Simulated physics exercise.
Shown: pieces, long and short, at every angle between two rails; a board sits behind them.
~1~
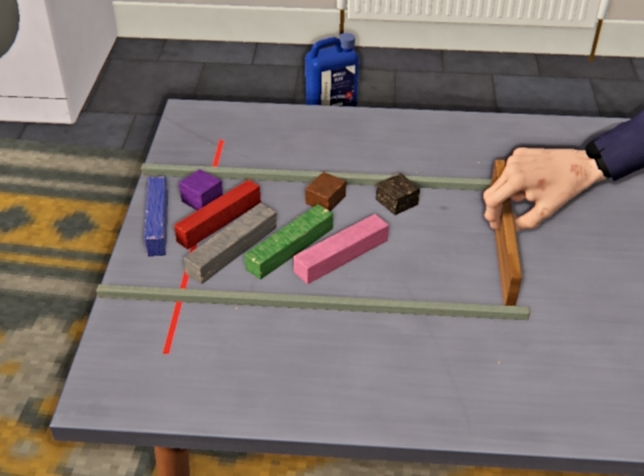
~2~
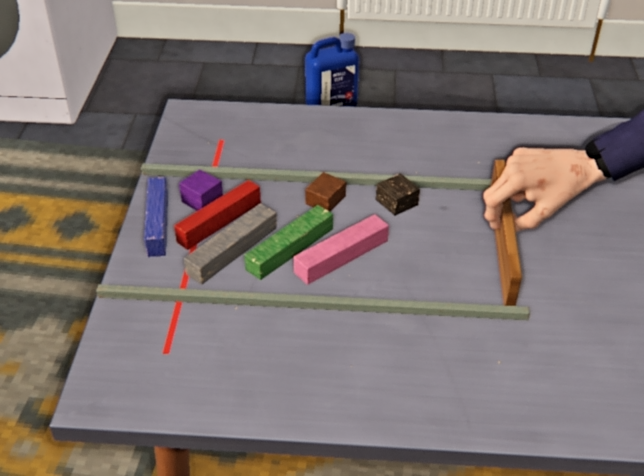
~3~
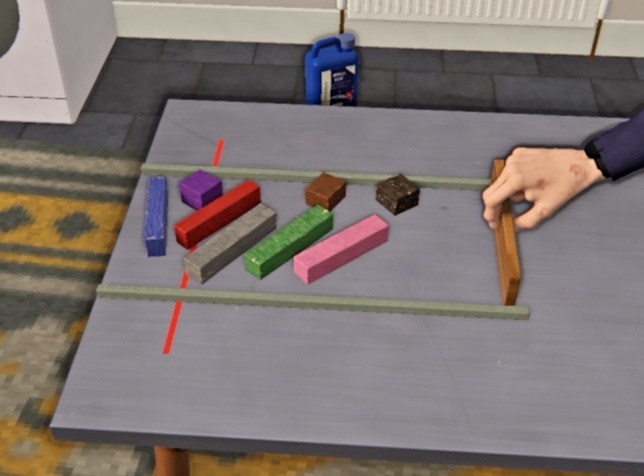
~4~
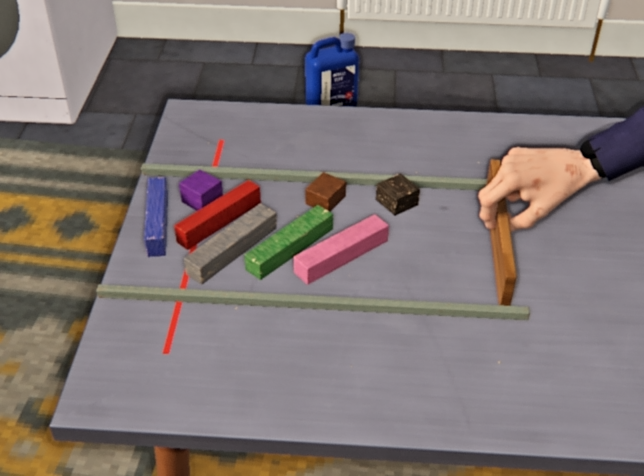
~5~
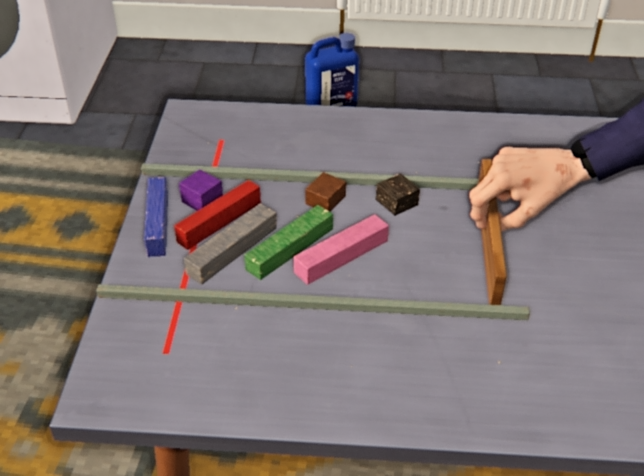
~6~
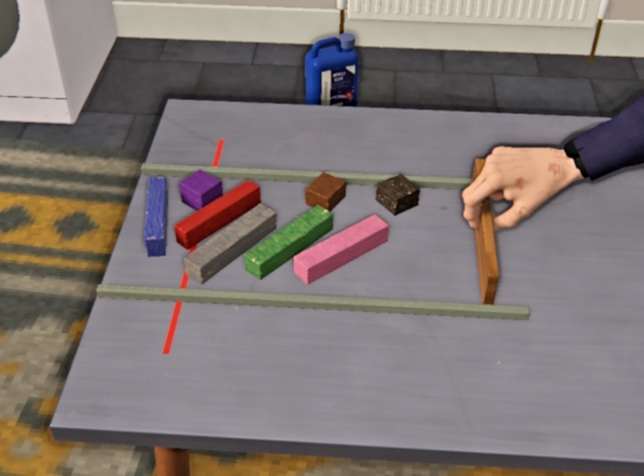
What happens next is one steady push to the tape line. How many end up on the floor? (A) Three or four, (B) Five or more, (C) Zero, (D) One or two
Option D: One or two.
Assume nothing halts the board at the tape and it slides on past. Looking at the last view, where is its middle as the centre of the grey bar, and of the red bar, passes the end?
First one: Around (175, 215). Other one: Around (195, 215).
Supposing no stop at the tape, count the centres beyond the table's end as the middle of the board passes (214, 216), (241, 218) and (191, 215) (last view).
Per position: 2 / 0 / 3.
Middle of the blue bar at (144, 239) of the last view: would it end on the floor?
It topples off.
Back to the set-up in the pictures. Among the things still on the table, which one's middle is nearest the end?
That would be the red bar.
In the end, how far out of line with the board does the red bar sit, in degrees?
Around 0 degrees.
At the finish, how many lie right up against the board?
2 of them.
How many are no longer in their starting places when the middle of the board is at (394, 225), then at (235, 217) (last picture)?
The count reaches 1 first and 8 second.
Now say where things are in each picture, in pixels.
The first picture shows blue bar (157, 216); purple block (201, 191); red bar (219, 214); board (504, 230); tape (198, 232).
The second picture shows purple block (201, 192); brown block (326, 193).
The third picture shows red bar (219, 214); board (504, 230).
The fourth picture shows blue bar (157, 216); pink bar (342, 249).
The fifth picture shows purple block (201, 192); green bar (290, 241).
The sixth picture shows blue bar (157, 216); purple block (201, 192); red bar (219, 214); board (484, 229); tape (198, 232).
Soon after, none off yet; blue bar at rest near (157, 216); purple block at rest near (201, 192); red bar at rest near (219, 214).
By the end, the number that fall off is one or two; fallen, purple block and blue bar.
